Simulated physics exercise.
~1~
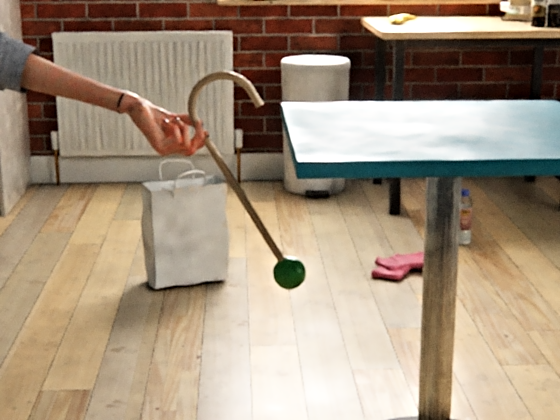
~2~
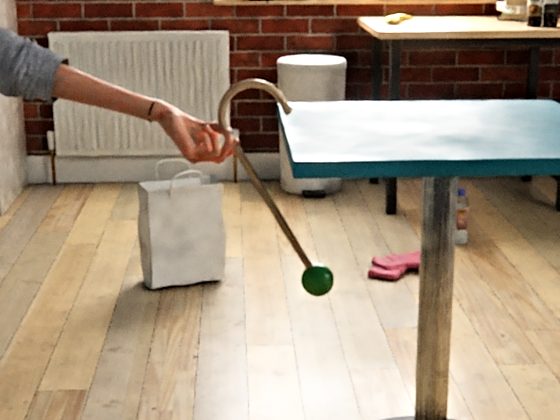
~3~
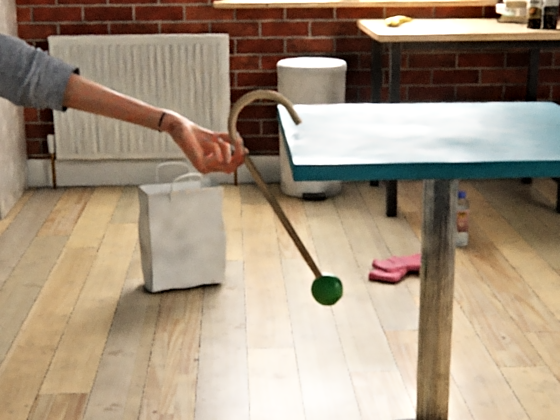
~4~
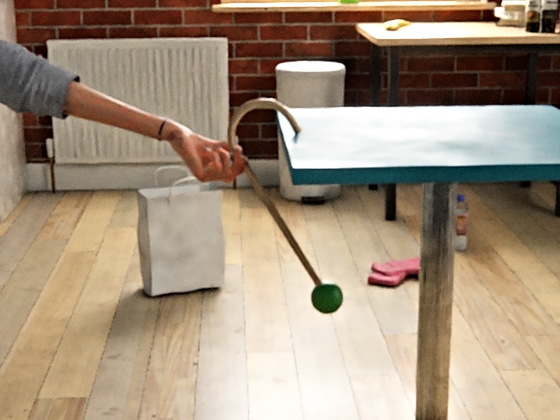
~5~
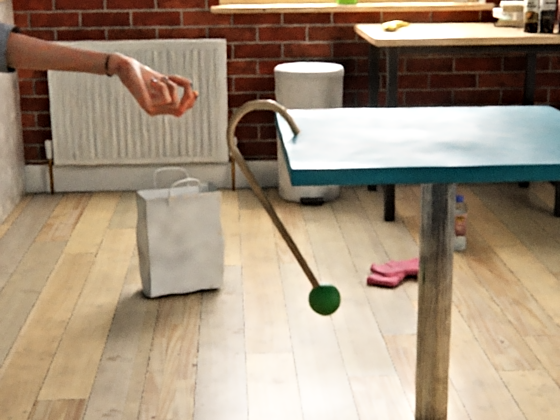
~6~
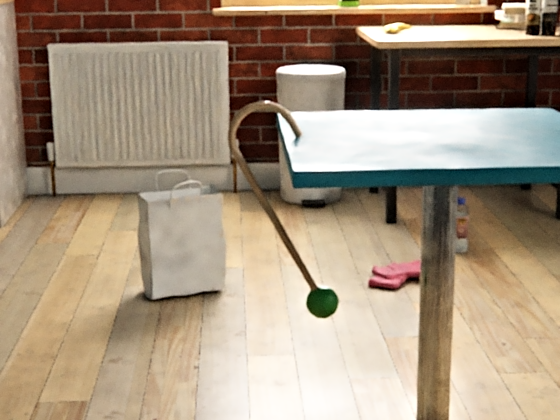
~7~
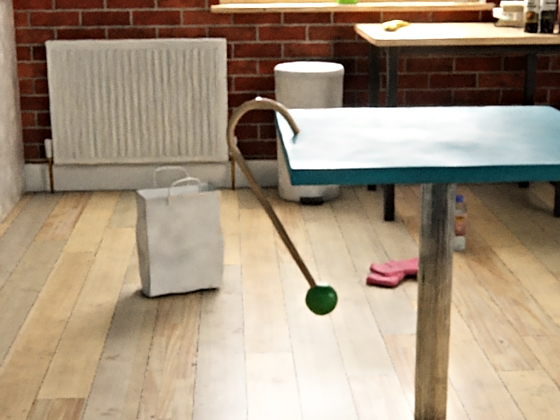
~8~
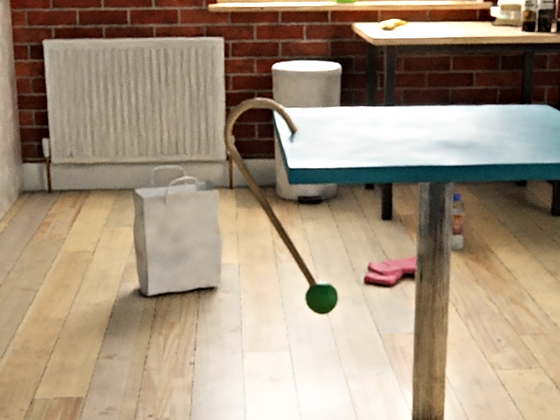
In a bright room with a pale plank floor and a red brick wall, a slightly swaying camera looks across at a blue-topped table on the right. A white radiator, a paper bag, a pale bin and pink gloves on the floor are behind it. From the left, a hand in a grey sleeve carries a hooked brown handle with a green end hanging down. It moves the handle right and sets the hook's tip on the table's left edge. The hand then lets go and withdraws to the left, and the green-ended ladle stays hanging from the edge.
